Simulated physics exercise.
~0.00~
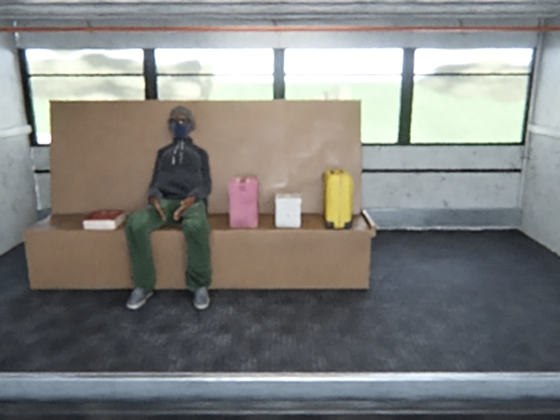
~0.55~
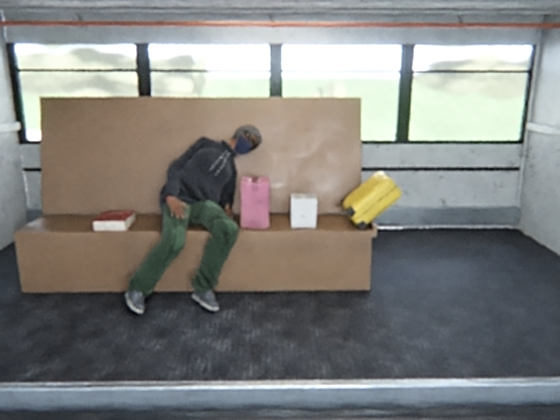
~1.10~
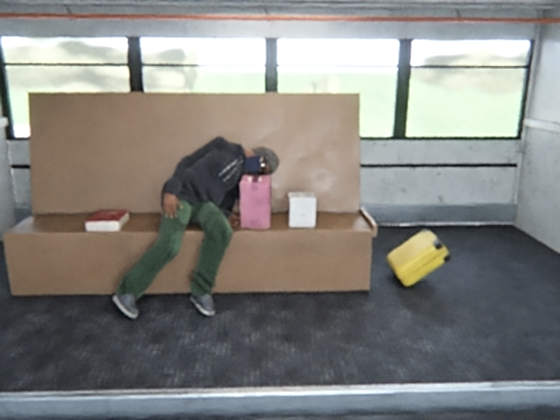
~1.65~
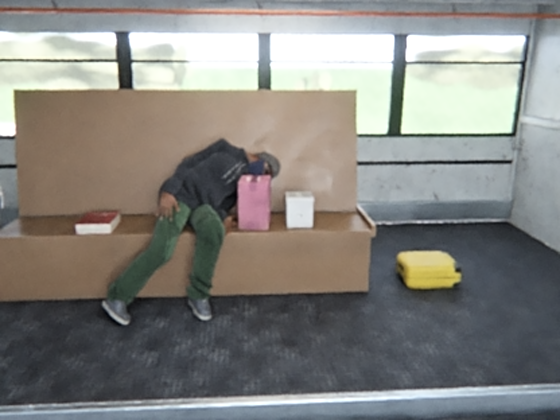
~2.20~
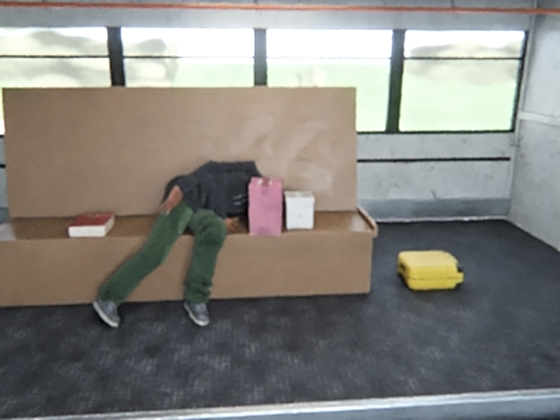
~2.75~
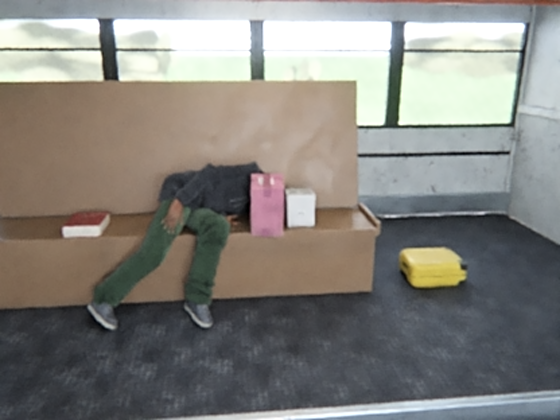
A passenger in a dark hoodie, green trousers and a face covering sits on a brown side bench in a shuttle, with a red folder at left and a pink pack, a white tub and a yellow case at right. The passenger tips right toward the pink pack as the yellow case leans over the bench end. The case tumbles off and lands on its side on the dark floor. Slumping lower, the passenger drops head and shoulders behind the pack, nudging it toward the tub. Finally, the passenger stays folded over, hips on the seat, while the pack, tub and folder remain on the bench.
